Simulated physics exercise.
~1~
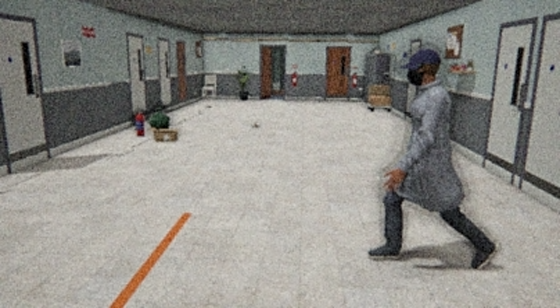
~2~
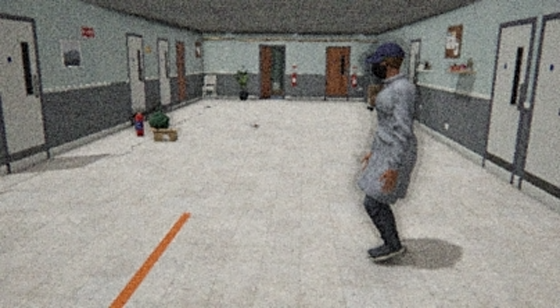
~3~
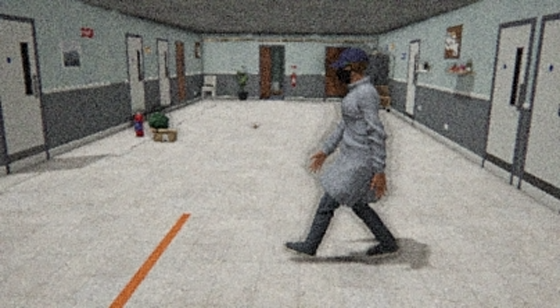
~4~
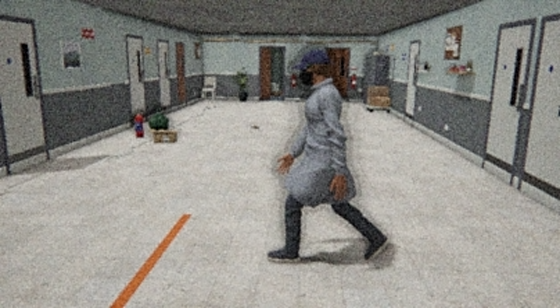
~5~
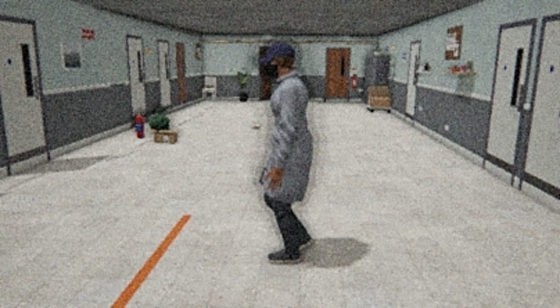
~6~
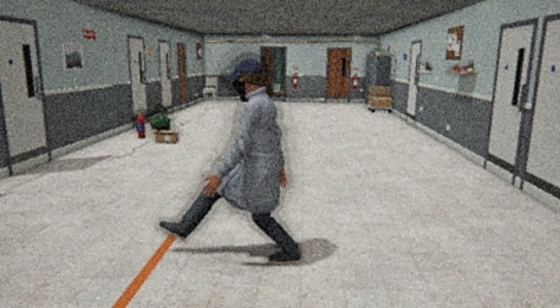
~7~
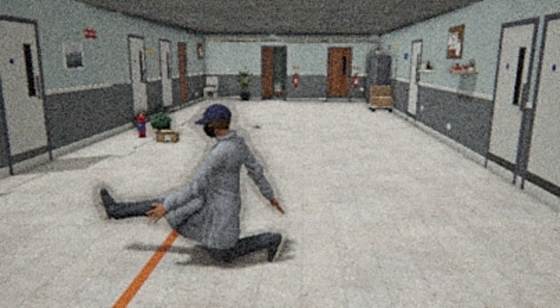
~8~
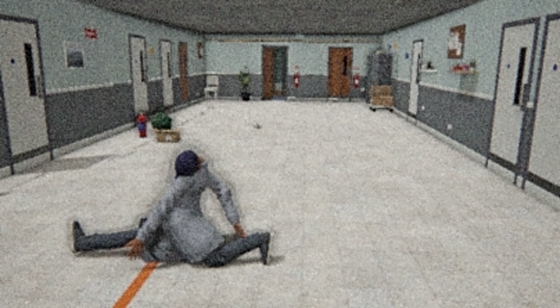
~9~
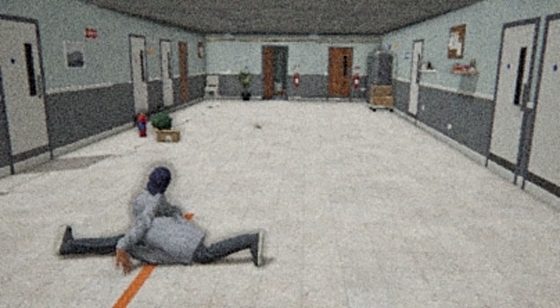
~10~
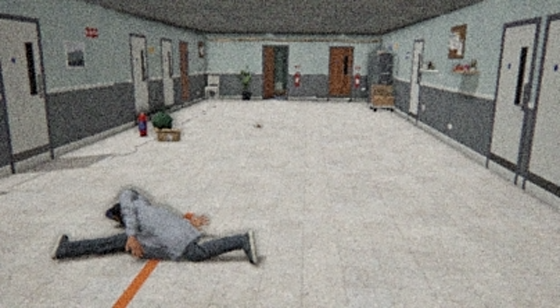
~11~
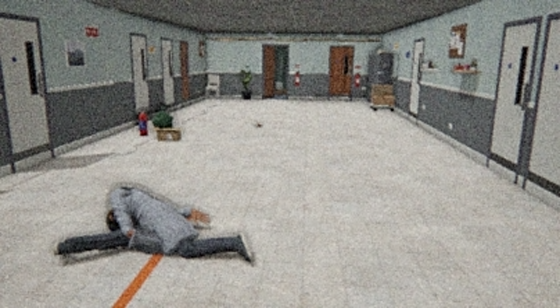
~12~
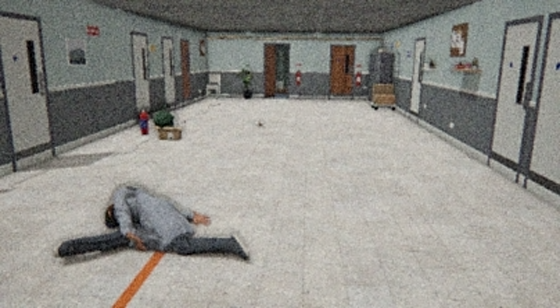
A visitor in a long grey coat, dark cap and mask walked leftward across a wide hallway, then dropped with legs spread apart and folded forward, ending slumped over the orange tape on the floor, chest beyond it, and lying still.
